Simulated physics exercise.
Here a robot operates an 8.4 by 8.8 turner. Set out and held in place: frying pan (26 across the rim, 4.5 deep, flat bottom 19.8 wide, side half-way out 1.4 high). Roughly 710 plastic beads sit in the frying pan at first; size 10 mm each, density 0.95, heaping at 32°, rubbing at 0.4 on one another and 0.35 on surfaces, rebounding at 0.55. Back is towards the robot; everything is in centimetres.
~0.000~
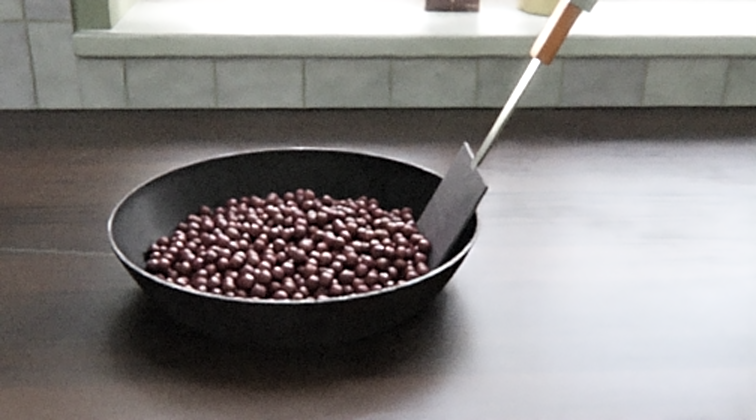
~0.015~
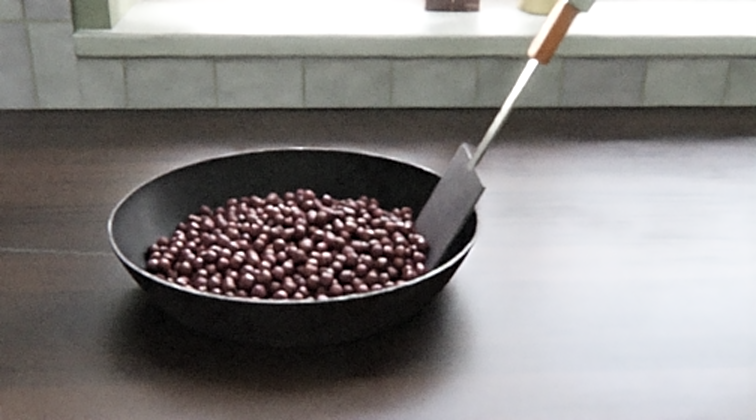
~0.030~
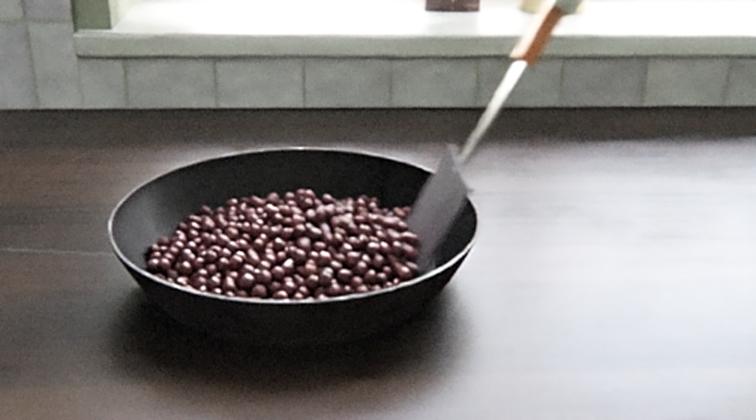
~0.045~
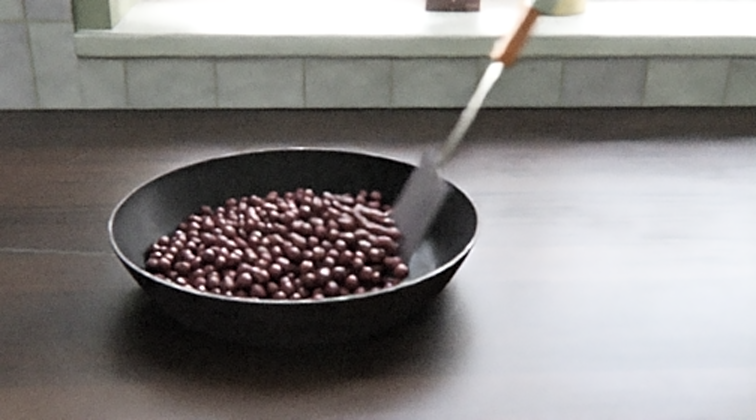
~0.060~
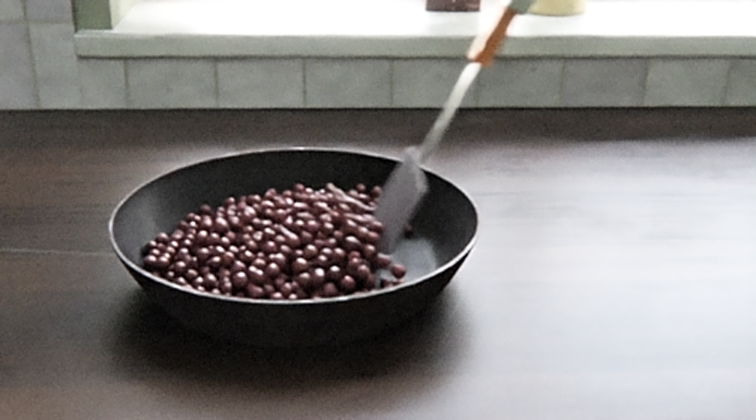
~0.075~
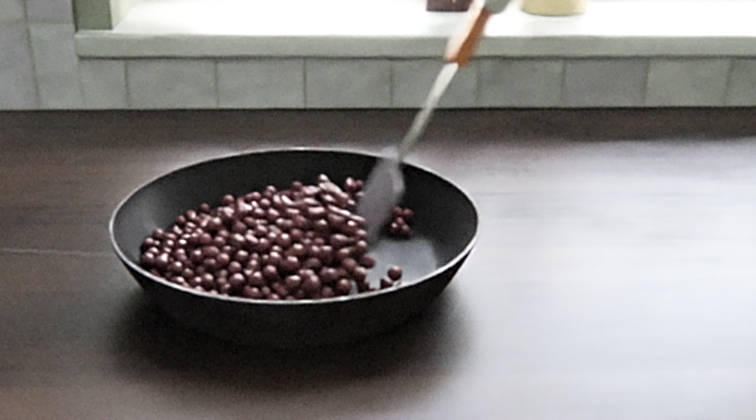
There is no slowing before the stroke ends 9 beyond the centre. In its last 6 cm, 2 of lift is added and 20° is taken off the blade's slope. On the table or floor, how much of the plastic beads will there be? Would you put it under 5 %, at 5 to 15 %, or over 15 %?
I would say over 15 %.
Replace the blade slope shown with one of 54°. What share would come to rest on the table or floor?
About 20 per cent.
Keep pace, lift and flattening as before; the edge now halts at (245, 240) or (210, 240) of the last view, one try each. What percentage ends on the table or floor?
First try roughly 0 percent, second roughly 10 percent.
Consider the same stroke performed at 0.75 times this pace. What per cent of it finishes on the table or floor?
Roughly 10 per cent.
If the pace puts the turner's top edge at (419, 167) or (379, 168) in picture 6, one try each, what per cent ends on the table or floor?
Around 10 per cent, then around 25 per cent.
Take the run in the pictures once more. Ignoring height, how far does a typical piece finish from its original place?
It works out to roughly 5 cm.
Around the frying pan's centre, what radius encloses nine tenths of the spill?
About 40 cm.
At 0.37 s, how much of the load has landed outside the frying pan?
Roughly 15 percent of it.
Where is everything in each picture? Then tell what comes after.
The first picture shows turner top edge at (476, 163), sloping 63°; upper third of the load around (308, 243), from x 155 to 425, top at y 195; 712 in the frying pan.
The second picture shows turner top edge at (474, 164), sloping 63°; upper third of the load around (309, 242), from x 155 to 425, top at y 195.
The third picture shows turner top edge at (461, 165), sloping 63°; upper third of the load around (314, 240), from x 155 to 425, top at y 195.
The fourth picture shows turner top edge at (440, 167), sloping 63°; upper third of the load around (318, 238), from x 155 to 425, top at y 195.
The fifth picture shows turner top edge at (417, 167), sloping 63°; upper third of the load around (311, 233), from x 150 to 425, top at y 190.
The sixth picture shows turner top edge at (395, 167), sloping 63°; upper third of the load around (303, 230), from x 150 to 425, top at y 180; 712 in the frying pan.
By 0.11 s, sloping 63°, highest piece 6 above the table; 712 in the frying pan.
By 0.15 s, sloping 57°, highest piece 7 above the table; 712 in the frying pan.
By 0.37 s, sloping 43°, highest piece 12 above the table; 560 in the frying pan, 118 on the table or floor, 34 on the blade or in flight.
By 1.42 s, sloping 43°, highest piece 5 above the table; 560 in the frying pan, 152 on the table or floor.
Final count, 560 in the frying pan, 152 on the table or floor. That is 21 % on the table or floor.
